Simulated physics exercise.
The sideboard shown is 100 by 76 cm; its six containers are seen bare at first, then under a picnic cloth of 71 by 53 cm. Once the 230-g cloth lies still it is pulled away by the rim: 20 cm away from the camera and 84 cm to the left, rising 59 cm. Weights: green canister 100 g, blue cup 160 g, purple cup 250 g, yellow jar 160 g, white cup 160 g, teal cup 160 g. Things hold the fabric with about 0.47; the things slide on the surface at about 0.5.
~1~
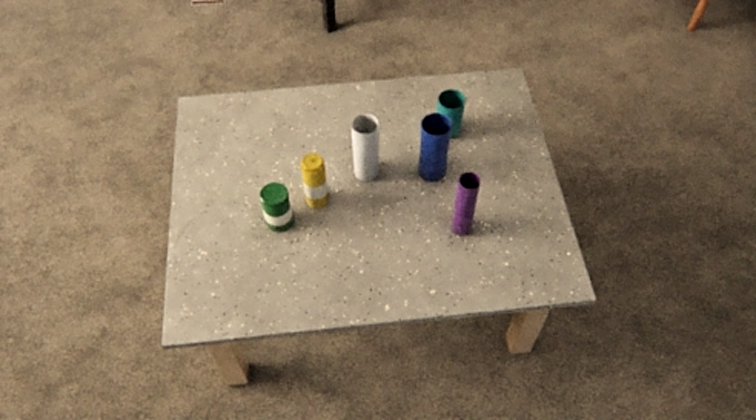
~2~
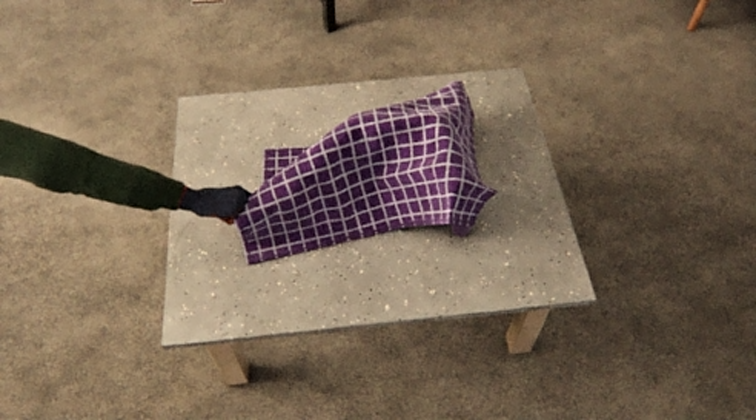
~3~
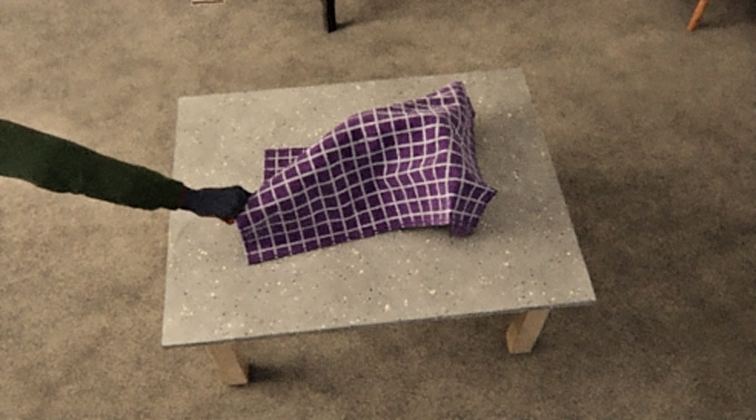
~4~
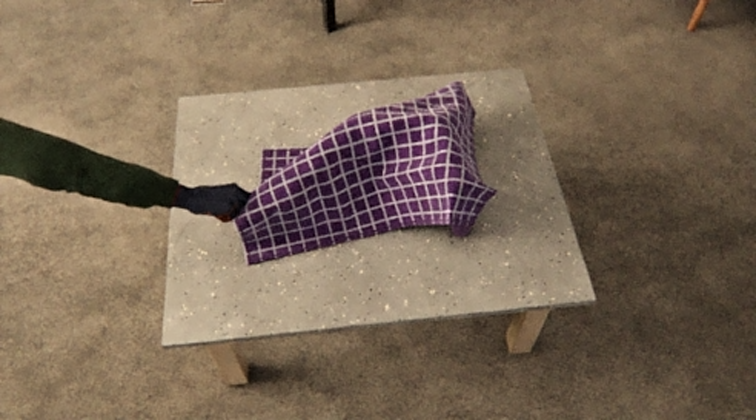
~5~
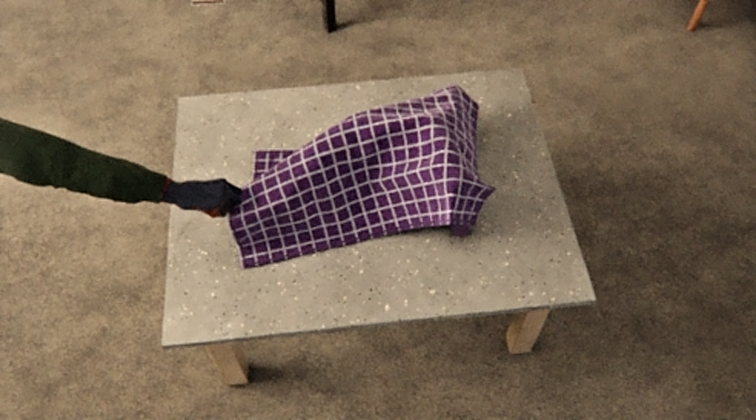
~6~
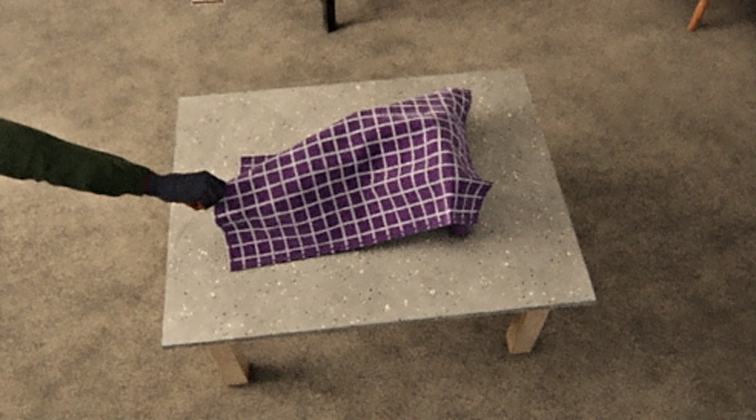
Purple checked cloth draped over colourful containers on a speckled table, lying still, then being drawn slightly left by a gloved hand.
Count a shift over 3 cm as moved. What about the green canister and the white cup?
The green canister gets shifted, the white cup leaves its place.
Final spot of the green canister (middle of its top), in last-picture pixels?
At about (240, 172).
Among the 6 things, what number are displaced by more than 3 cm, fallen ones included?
4 of them.
Next, middle of the picnic cloth at (261, 130); green canister on its side, 7 cm off its start, white cup 6 cm off its start, purple cup on its side, 12 cm off its start.
Then, middle of the picnic cloth at (124, 108); white cup on its side, 21 cm off its start, green canister on its side, 15 cm off its start, yellow jar on its side, 12 cm off its start.
After that, middle of the picnic cloth at a place out of view; white cup on its side, 21 cm off its start at (282, 160), green canister on its side, 17 cm off its start at (241, 171), yellow jar on its side, 13 cm off its start at (279, 169).
Later, middle of the picnic cloth at a place out of view; white cup on its side, 22 cm off its start, green canister on its side, 17 cm off its start, yellow jar on its side, 13 cm off its start.
At the end, middle of the picnic cloth at a place out of view; white cup on its side, 22 cm off its start at (281, 160), green canister on its side, 17 cm off its start at (240, 172), yellow jar on its side, 13 cm off its start at (278, 169), purple cup on its side, 12 cm off its start at (417, 206).
